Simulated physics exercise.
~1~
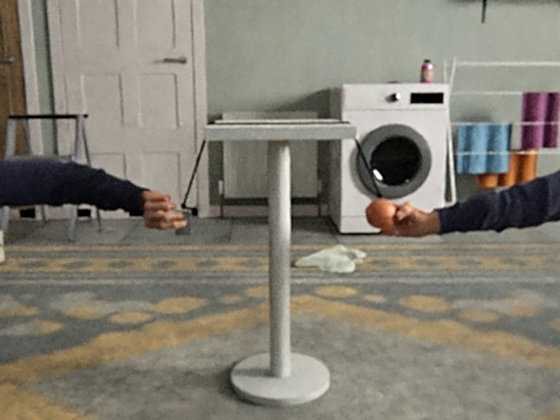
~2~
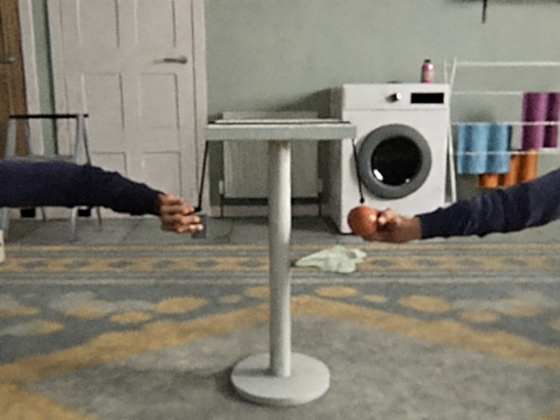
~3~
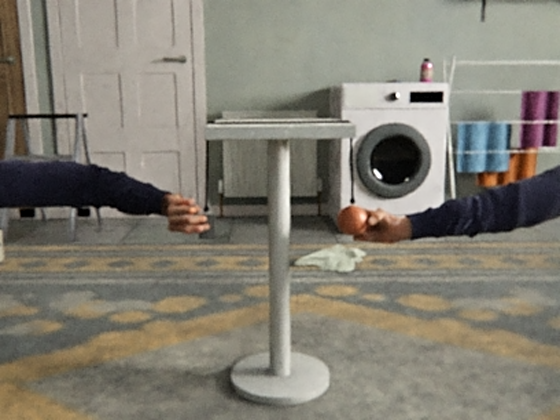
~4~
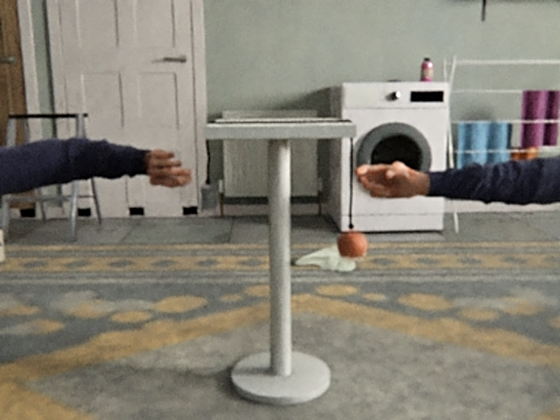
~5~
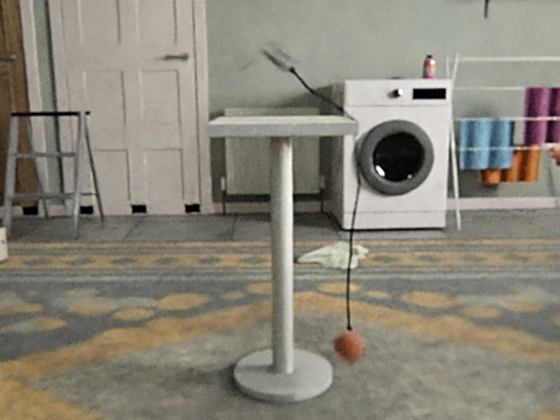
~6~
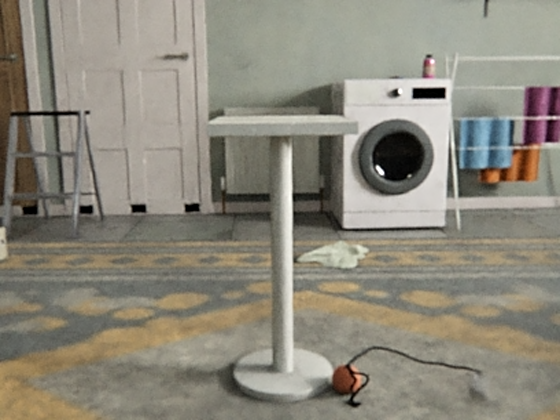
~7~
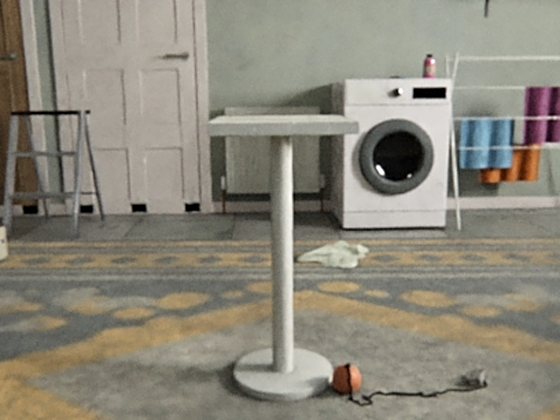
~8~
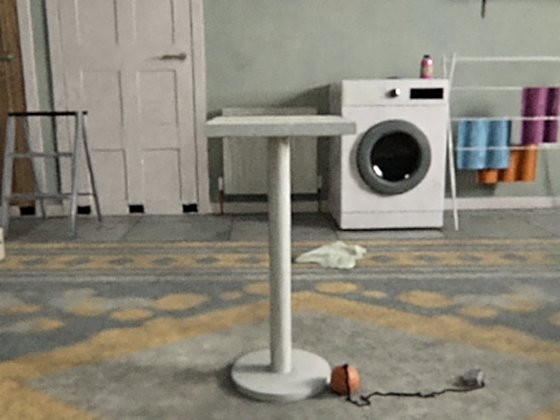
In a laundry room, hands release a tabletop string and an orange drags everything rightward to the floor.
